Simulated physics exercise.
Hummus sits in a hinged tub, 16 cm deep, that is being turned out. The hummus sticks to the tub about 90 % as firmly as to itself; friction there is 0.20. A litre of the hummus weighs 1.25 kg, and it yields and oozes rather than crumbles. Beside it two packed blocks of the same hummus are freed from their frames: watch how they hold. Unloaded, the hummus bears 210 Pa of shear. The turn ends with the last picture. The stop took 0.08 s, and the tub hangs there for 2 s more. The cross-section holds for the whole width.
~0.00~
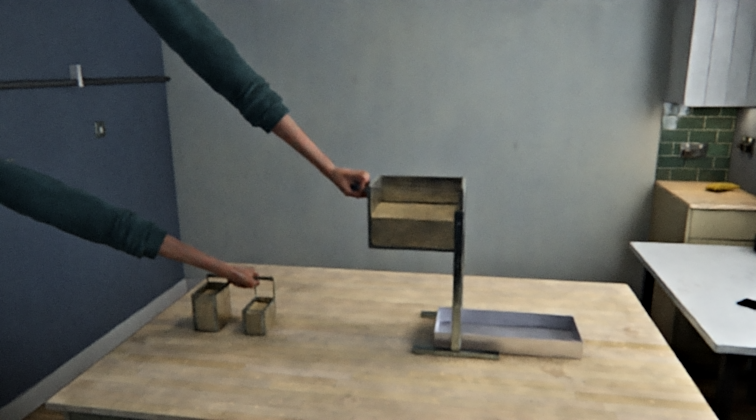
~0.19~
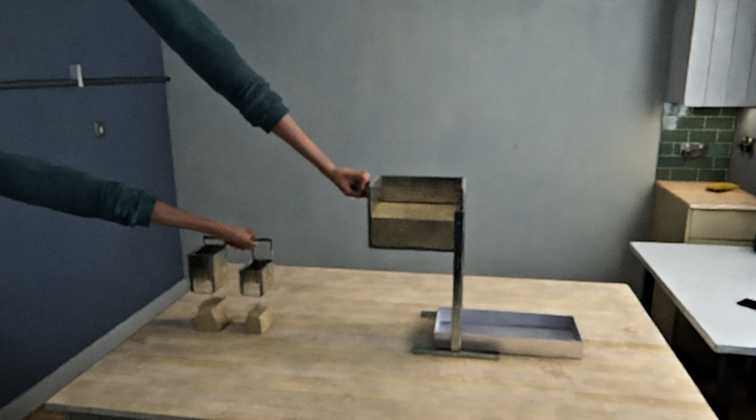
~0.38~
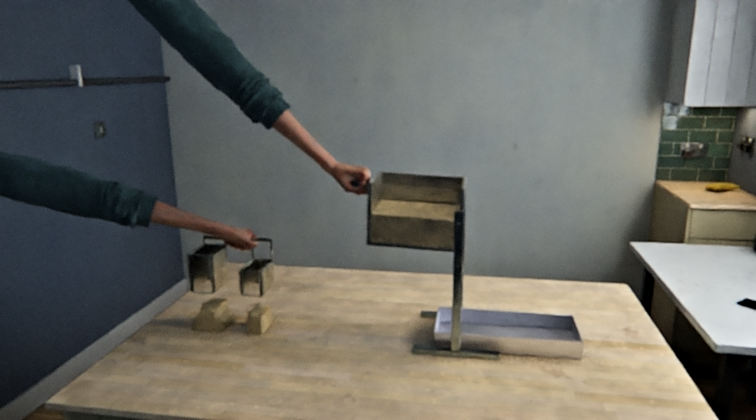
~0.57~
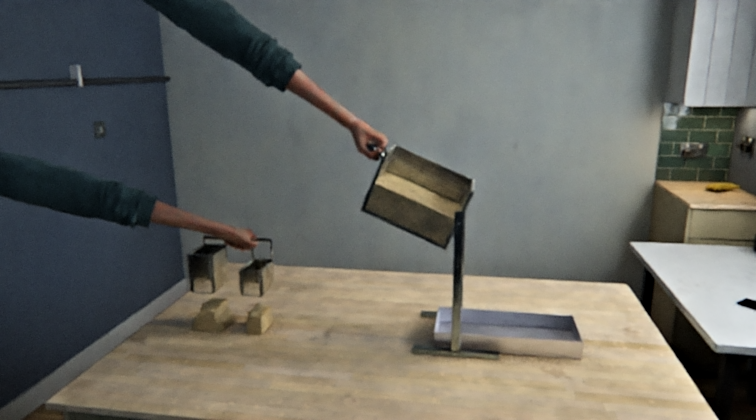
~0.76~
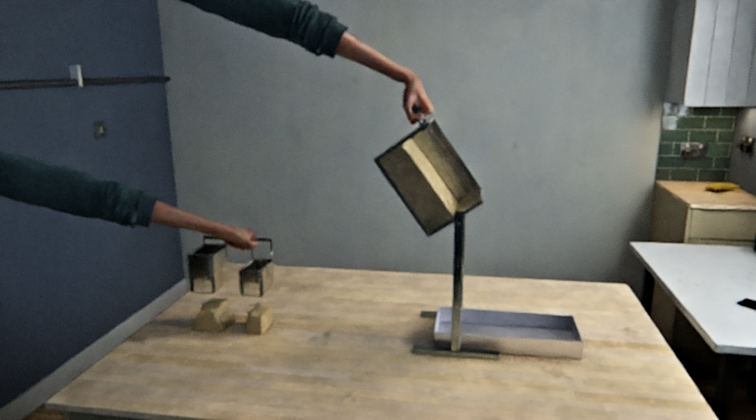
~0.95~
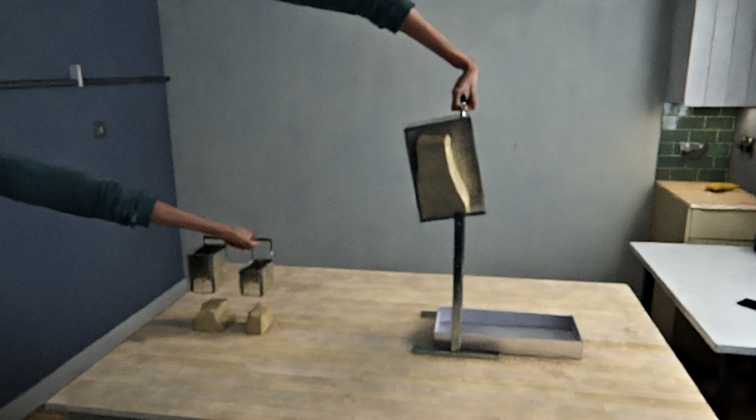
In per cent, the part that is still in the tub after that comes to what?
The part that is still in the tub after that is near 64 %.
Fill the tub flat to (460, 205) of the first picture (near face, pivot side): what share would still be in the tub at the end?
Then about 45 %.
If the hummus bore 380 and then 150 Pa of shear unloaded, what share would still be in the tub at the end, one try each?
In that order: 100 %, 55 %.
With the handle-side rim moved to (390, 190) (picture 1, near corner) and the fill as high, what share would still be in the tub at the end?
In that case some 85 per cent.
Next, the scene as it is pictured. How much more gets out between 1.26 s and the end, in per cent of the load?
About 5 %.
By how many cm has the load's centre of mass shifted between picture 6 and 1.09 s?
About 5 cm.
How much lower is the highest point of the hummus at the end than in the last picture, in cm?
Roughly 11 cm.
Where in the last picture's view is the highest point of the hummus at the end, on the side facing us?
At about (428, 184).
After 1.09 s, the tub is at 79 degrees and holds 94 %.
After 1.26 s, the tub is at 79 degrees and holds 68 %.
After 1.43 s, the tub is at 79 degrees and holds 64 %.
After 1.60 s, the tub is at 79 degrees and holds 64 %.
After 2.95 s, at the end, the tub is at 79 degrees and holds 64 %.
